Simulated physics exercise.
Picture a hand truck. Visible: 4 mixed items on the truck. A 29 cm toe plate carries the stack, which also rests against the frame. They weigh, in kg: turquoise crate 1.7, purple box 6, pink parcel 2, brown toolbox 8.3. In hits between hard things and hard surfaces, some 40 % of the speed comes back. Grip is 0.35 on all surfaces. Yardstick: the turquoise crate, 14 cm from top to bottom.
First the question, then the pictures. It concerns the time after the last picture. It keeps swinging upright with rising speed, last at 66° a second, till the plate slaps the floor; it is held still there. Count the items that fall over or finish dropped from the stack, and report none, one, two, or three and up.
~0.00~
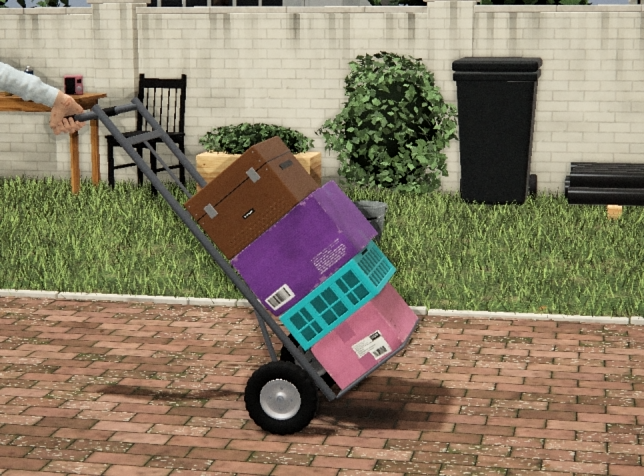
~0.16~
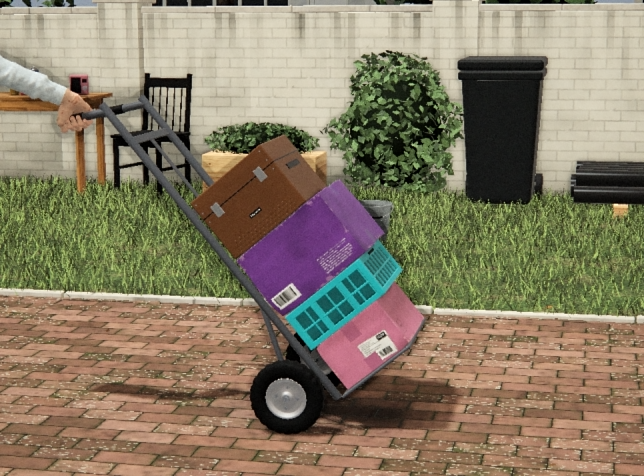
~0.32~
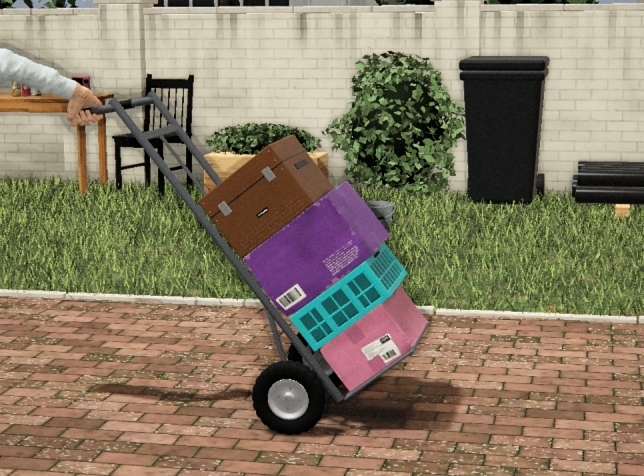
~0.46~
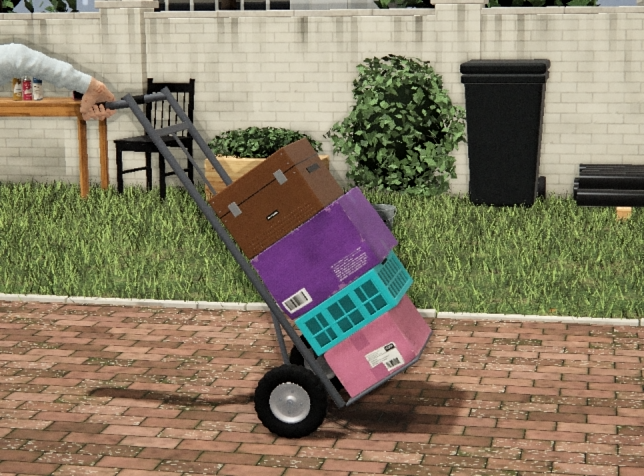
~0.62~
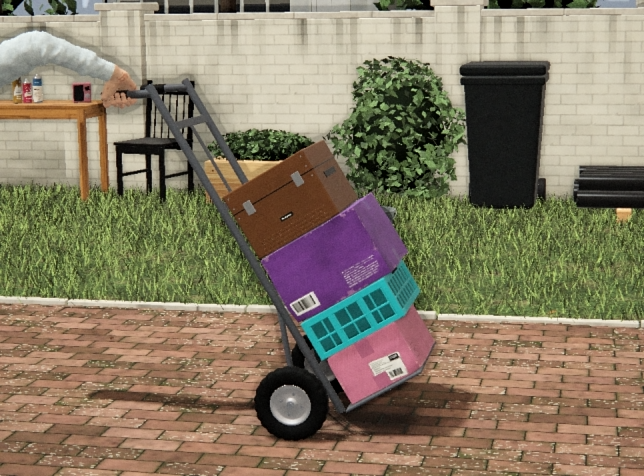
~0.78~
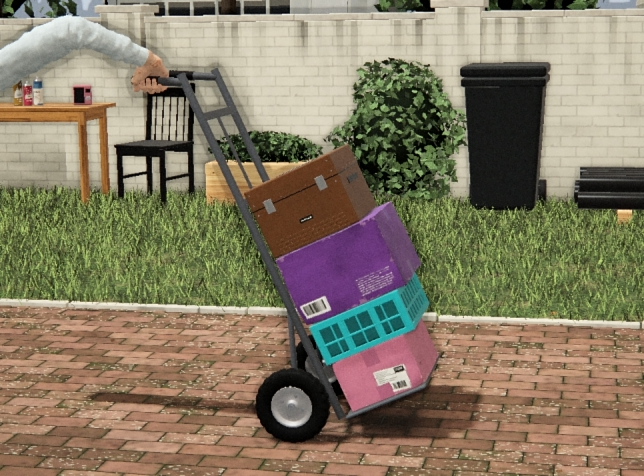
Count: None.
After 1.28 s, truck upright; brown toolbox moved 2 cm.
After 1.68 s, truck upright; purple box 3° off its base near (408, 292); turquoise crate 3° off its base near (401, 348); brown toolbox 3° off its base.
In the end (2.3 s), all 4 under 10 cm from the start. At the end, from the last picture's camera, turquoise crate near (398, 349), purple box near (401, 293).
